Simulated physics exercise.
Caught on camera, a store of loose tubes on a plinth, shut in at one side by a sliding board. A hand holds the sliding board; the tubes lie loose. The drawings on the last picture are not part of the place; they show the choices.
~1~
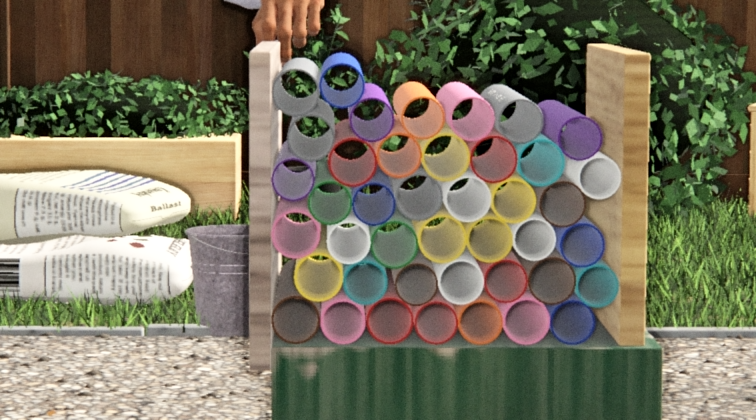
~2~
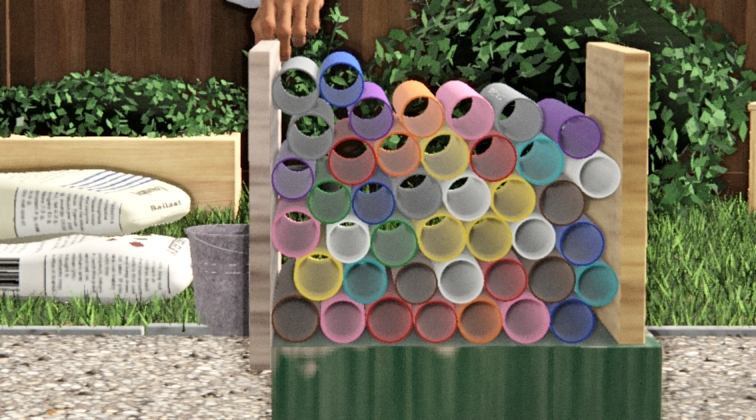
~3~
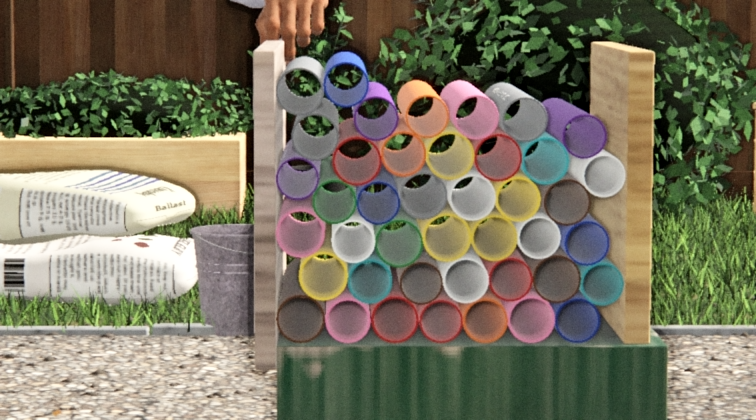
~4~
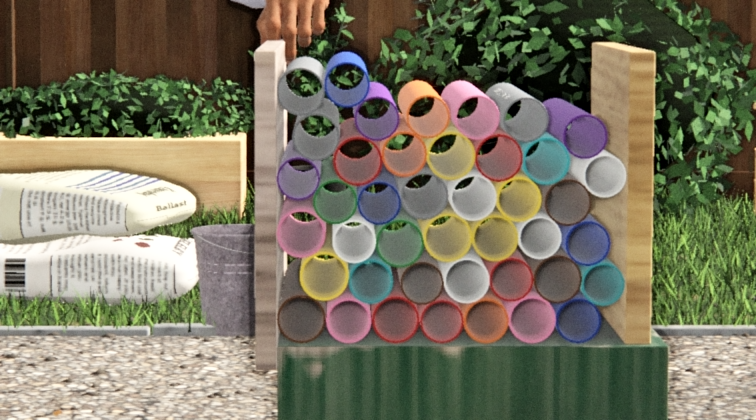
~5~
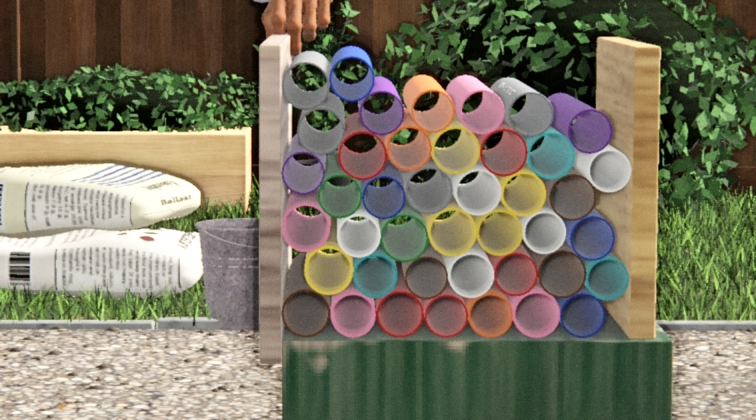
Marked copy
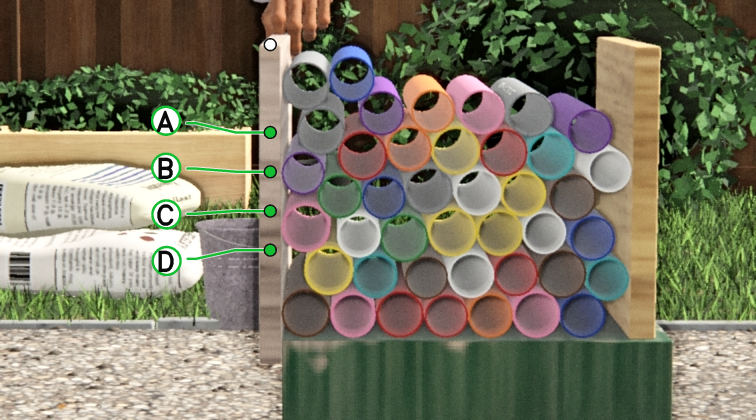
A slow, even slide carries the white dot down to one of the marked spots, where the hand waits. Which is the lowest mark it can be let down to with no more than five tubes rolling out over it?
Slide it to D.
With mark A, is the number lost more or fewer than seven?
Fewer than seven.
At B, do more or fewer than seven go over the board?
Fewer than seven.
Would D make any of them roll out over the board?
Yes.
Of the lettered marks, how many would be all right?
The number is four.
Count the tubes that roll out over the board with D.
At D the number is four.
On the marked copy, A at (270, 133); B at (270, 172); C at (270, 211); D at (270, 250); the white dot at (270, 45).
Following D. Soon after the start, top of the board (282, 133).
Later, top of the board (282, 234).
In the end, top of the board (282, 249), four out over the board.
As for the rest, A none out over the board; B one out over the board; C four out over the board.
